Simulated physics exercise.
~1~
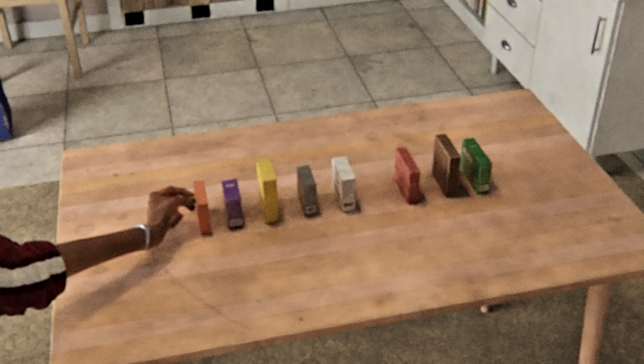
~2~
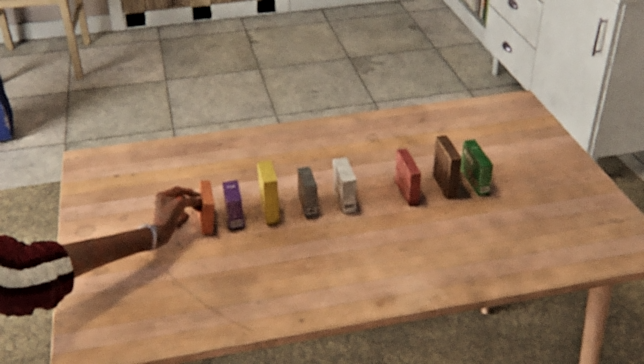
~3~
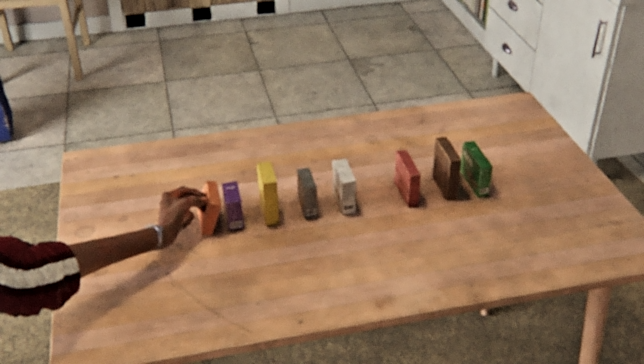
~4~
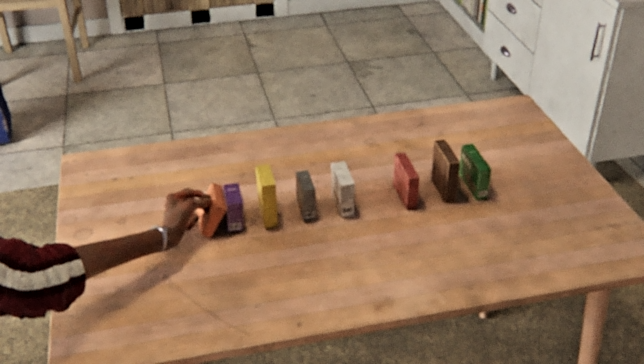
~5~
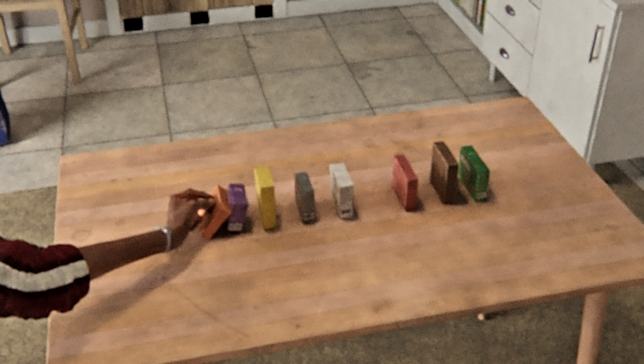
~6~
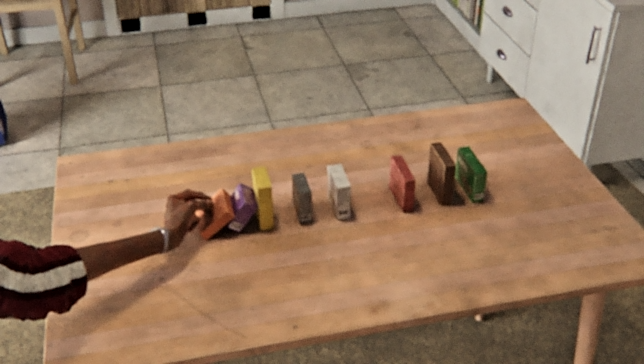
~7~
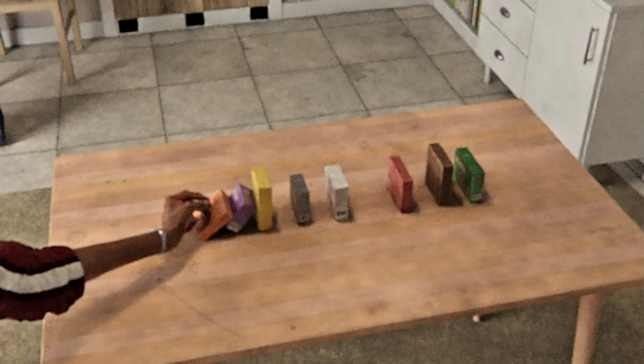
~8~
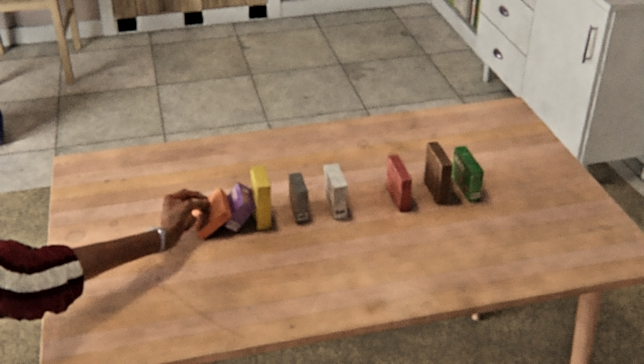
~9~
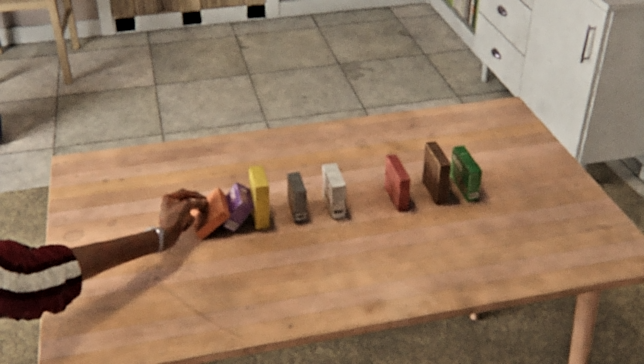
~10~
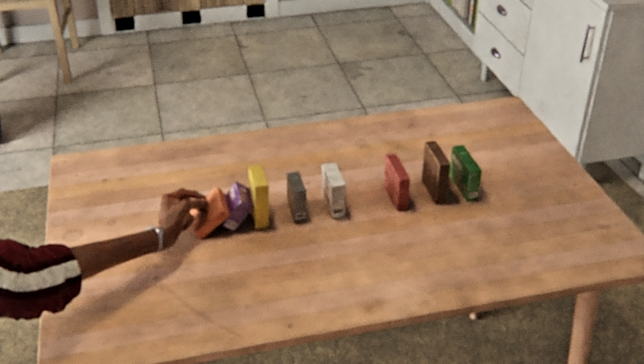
On a wooden table, a hand tips an orange board into a purple packet, which leans against the still-standing yellow block.
